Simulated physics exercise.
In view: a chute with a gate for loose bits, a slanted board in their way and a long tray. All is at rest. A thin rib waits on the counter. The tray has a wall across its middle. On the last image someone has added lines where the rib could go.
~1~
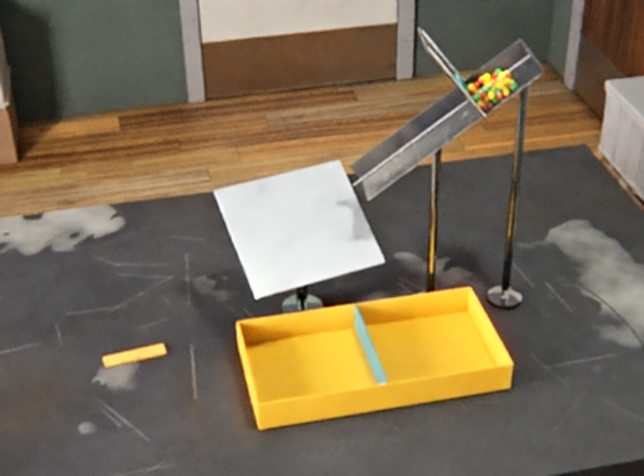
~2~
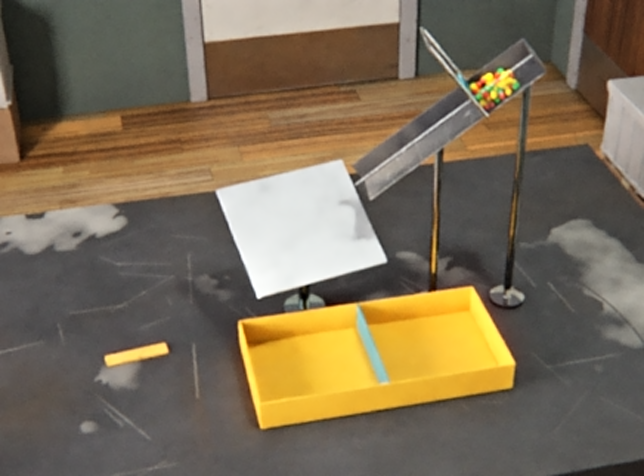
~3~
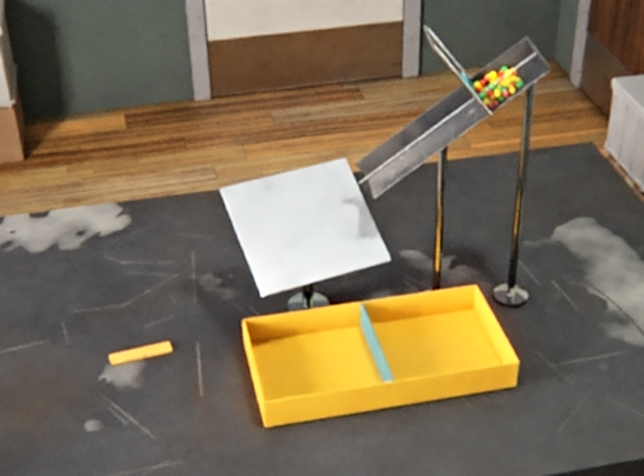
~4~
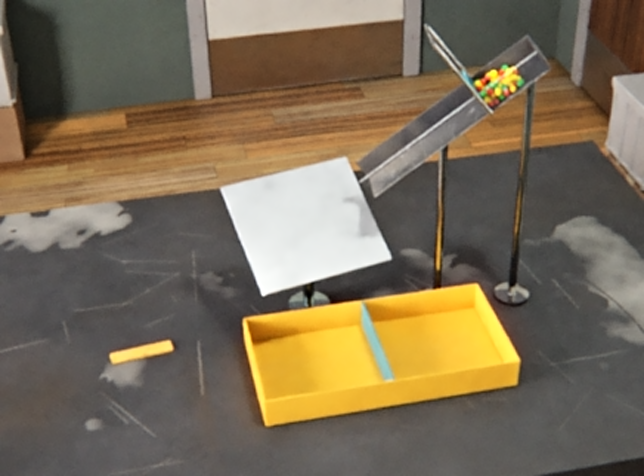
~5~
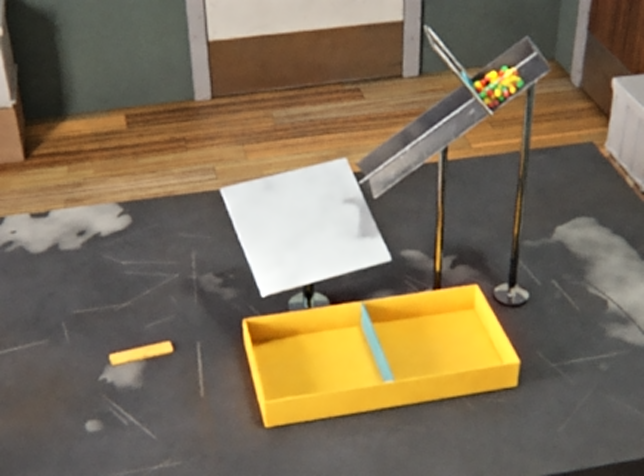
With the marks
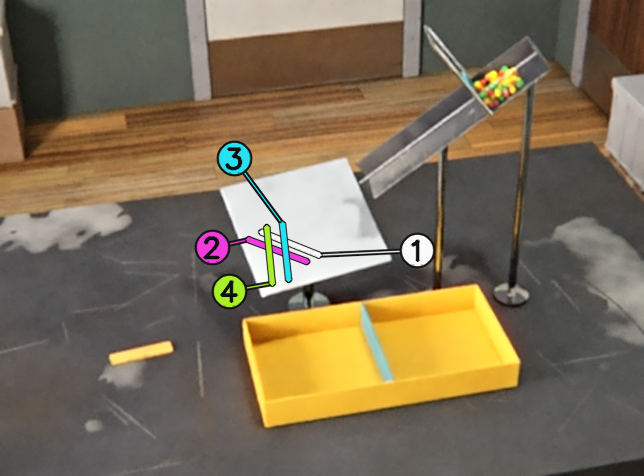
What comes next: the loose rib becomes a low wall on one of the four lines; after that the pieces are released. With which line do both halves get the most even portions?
Choose 1.
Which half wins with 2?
The left half.
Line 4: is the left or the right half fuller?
Left.
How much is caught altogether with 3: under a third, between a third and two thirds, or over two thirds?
Line 3 gives over two thirds.
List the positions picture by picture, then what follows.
Load behind the gate at (492, 89), round plastic beads; lip of the chute at (365, 190), sloping fairly steeply, in the first frame.
Middle of the board at (302, 225), tilted fairly steeply; middle of its low edge at (324, 279); of its high edge at (280, 174), in the second frame.
Front corners of the tray at (264, 402) and (518, 362); front end of its middle wall at (394, 382); gate still shut at (468, 83), in the third frame.
Middle of the load at (499, 85); lip at (372, 187), in the fourth frame.
Middle of the load at (499, 86); lip at (372, 188), in the fifth frame.
On the marked copy, line 1 from (261, 232) to (319, 255); line 2 from (248, 239) to (306, 261); line 3 from (282, 224) to (288, 279); line 4 from (266, 227) to (272, 283).
Choosing 1, of what is caught, about two thirds in the left half, about a third in the right.
Choosing 2, of what is caught, nearly all in the left half, a stray few in the right.
Choosing 3, of what is caught, nearly all in the left half, a stray few in the right.
Choosing 4, of what is caught, nearly all in the left half, a stray few in the right.
